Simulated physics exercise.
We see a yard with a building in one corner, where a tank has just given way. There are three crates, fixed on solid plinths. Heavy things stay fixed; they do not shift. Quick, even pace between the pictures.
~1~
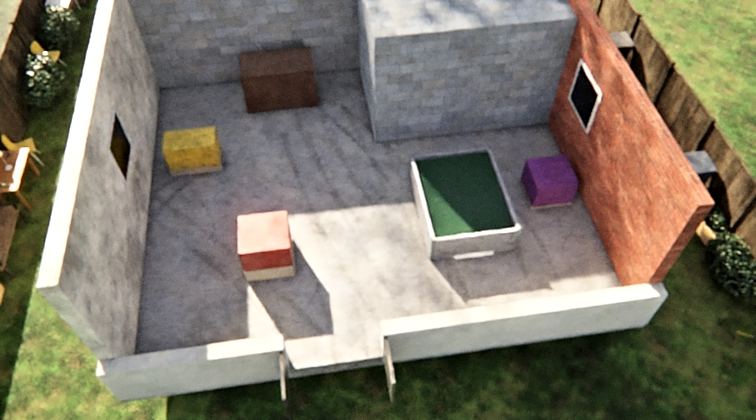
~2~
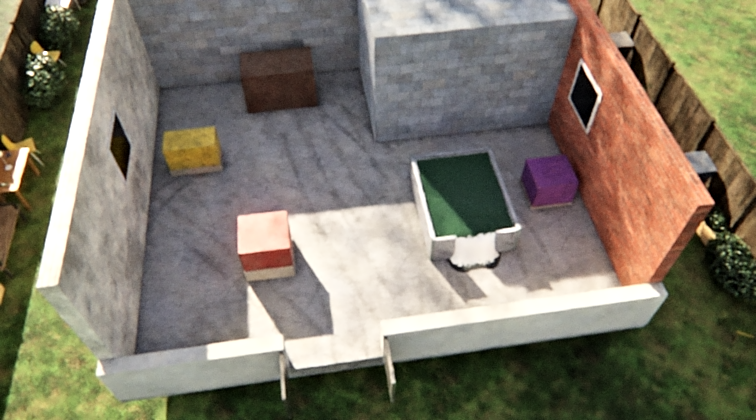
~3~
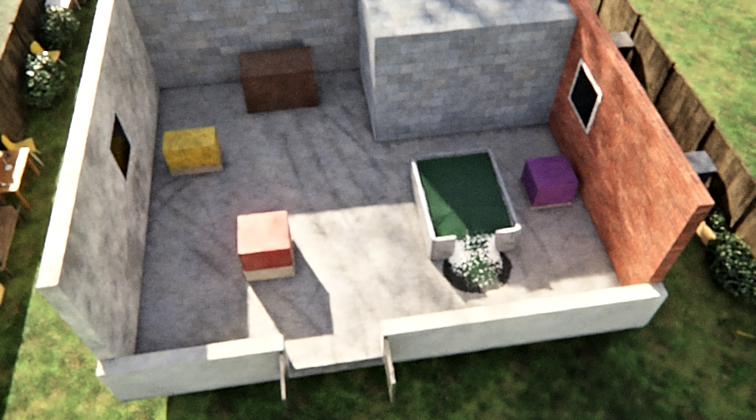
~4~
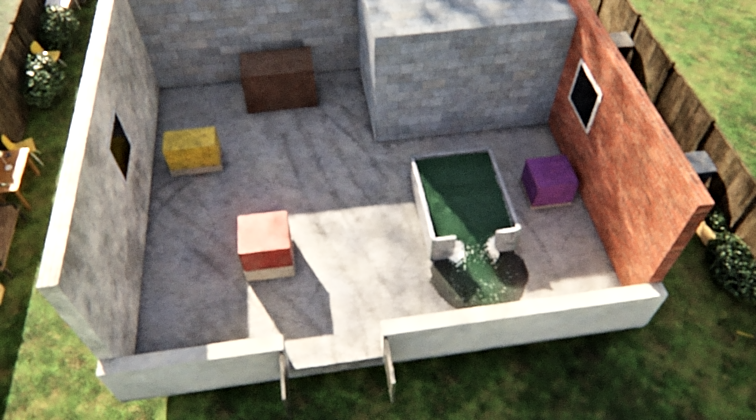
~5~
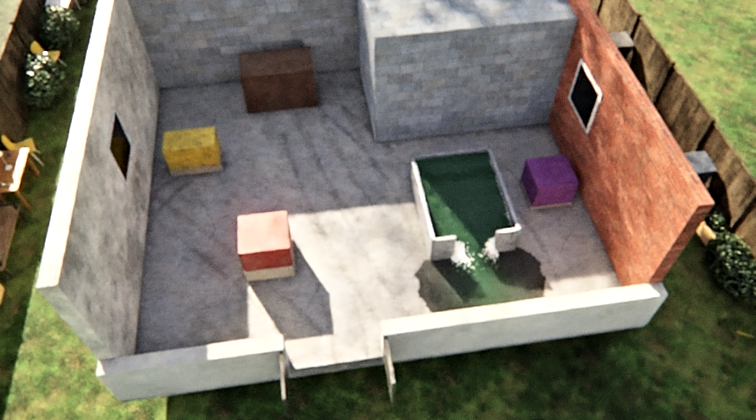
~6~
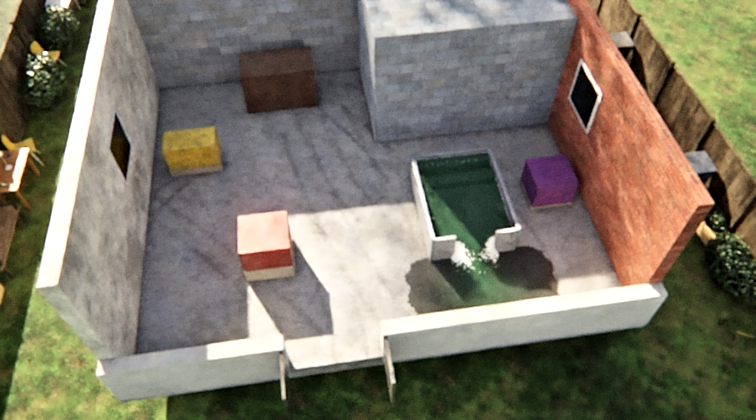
To begin with, a white-walled tank of dark green water stands whole in a walled yard among coloured crates. Its near side then gives way, and white, foaming water pours through the gap towards the low front wall. The dark pool widens left and right as the tank's level drops, while the crates stay still.
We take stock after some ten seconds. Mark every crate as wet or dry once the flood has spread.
Red crate: Dry, purple crate: Wet, yellow crate: Dry.
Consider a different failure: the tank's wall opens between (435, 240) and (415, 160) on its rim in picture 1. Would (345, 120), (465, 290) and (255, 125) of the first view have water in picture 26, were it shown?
Spared; spared; drenched.
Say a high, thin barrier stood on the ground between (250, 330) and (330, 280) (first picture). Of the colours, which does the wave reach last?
It's the yellow one.
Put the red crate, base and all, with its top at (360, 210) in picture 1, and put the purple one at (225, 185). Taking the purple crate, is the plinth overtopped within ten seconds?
One by one: The purple one remains dry.
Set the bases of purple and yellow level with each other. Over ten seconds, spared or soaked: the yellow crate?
Yellow: Untouched.
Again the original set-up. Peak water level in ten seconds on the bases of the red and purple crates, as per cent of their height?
Around 20 % and 200 %.
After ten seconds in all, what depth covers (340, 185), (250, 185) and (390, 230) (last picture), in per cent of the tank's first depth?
Taking the places in turn, I get roughly 4, 4 and 2 percent.
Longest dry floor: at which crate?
Answer: The yellow one.
A moment on, water covers 10 % of the floor; the red crate not reached, the purple crate not reached, the yellow crate not reached.
Next, water covers 15 % of the floor; the red crate not reached, the purple crate not reached, the yellow crate not reached.
Then, water covers 35 % of the floor; the red crate water round its plinth, the purple crate water round its plinth, the yellow crate not reached.
Later, water covers 45 % of the floor; the red crate water round its plinth, the purple crate water round its plinth, the yellow crate not reached.
In the end, water covers 70 % of the floor; the red crate stayed above the water, the purple crate was topped, the yellow crate stayed above the water.
